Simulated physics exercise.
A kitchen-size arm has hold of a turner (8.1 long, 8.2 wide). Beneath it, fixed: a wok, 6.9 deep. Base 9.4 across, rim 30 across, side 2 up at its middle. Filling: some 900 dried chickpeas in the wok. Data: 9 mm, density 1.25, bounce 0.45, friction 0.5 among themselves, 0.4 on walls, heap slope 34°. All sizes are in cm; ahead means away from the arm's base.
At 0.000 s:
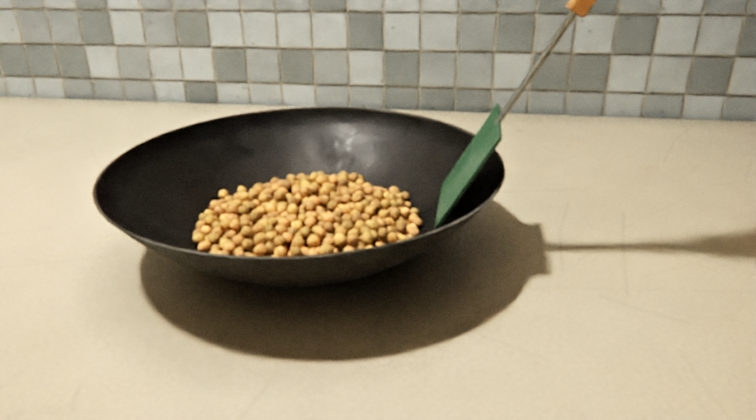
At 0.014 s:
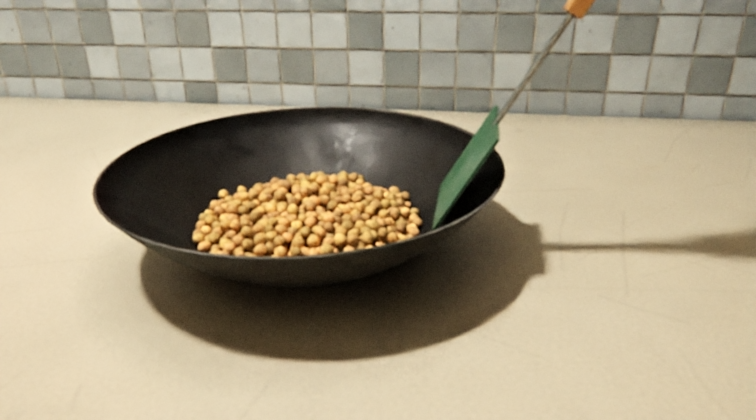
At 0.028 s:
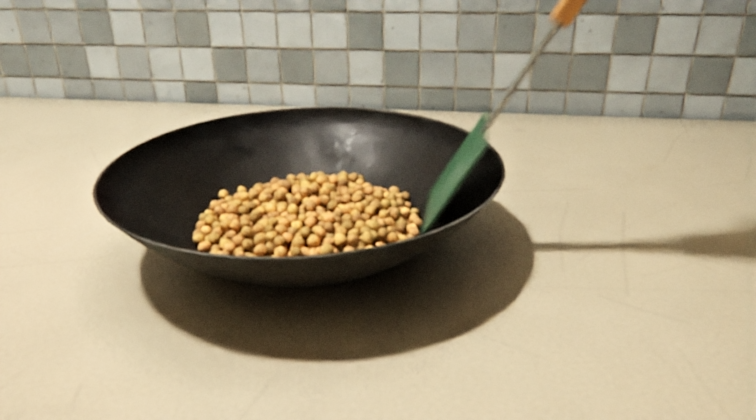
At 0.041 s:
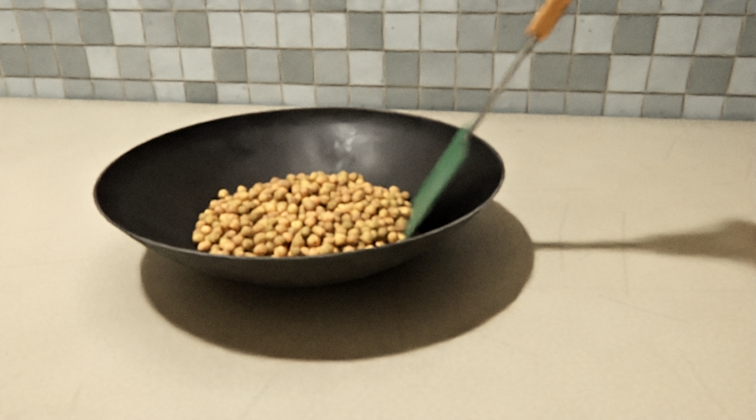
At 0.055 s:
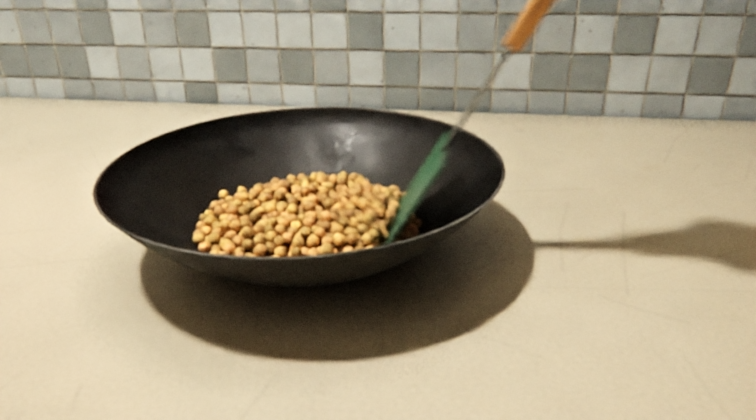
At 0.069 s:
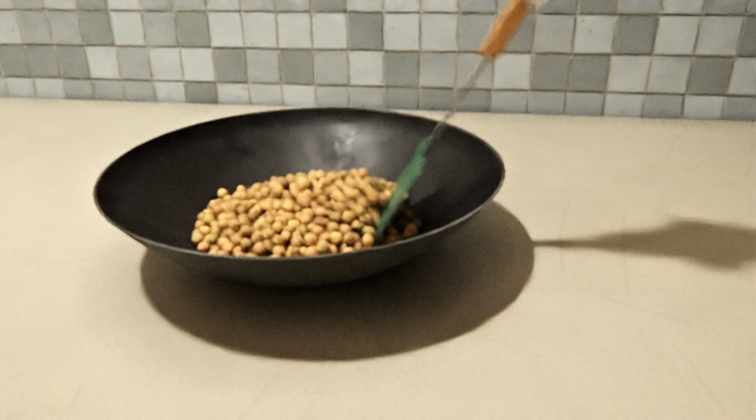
Black wok of dried chickpeas on a pale counter, with a green turner sliding leftward from the right side into the heap's edge.
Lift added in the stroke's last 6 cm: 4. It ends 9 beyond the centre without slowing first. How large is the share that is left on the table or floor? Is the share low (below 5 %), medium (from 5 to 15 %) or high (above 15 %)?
The share is high, above 15 %.
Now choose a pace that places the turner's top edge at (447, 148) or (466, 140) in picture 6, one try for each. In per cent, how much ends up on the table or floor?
Try one roughly 20 per cent; try two roughly 5 per cent.
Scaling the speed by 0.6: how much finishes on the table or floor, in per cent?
Around 15 percent would finish on the table or floor.
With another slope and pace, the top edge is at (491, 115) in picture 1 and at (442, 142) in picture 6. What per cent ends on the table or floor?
About 15 per cent.
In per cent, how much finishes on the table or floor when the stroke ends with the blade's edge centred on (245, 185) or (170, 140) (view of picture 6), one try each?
Roughly 10 and 40 per cent.
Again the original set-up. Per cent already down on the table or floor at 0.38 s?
That would be near 5 per cent, give or take.
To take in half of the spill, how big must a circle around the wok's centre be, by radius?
It's around 48 cm.
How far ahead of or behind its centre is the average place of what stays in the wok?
I'd say close to 4.0 cm toward the front.
After 0.11 s, sloping 60°, highest piece 9 above the table; 900 in the wok.
After 0.16 s, sloping 60°, highest piece 10 above the table; 900 in the wok.
After 0.38 s, sloping 60°, highest piece 15 above the table; 645 in the wok, 53 on the table or floor, 202 on the blade or in flight.
After 1.43 s, sloping 60°, highest piece 6 above the table; 645 in the wok, 255 on the table or floor.
In the end, 645 in the wok, 255 on the table or floor. That is 28 % on the table or floor.
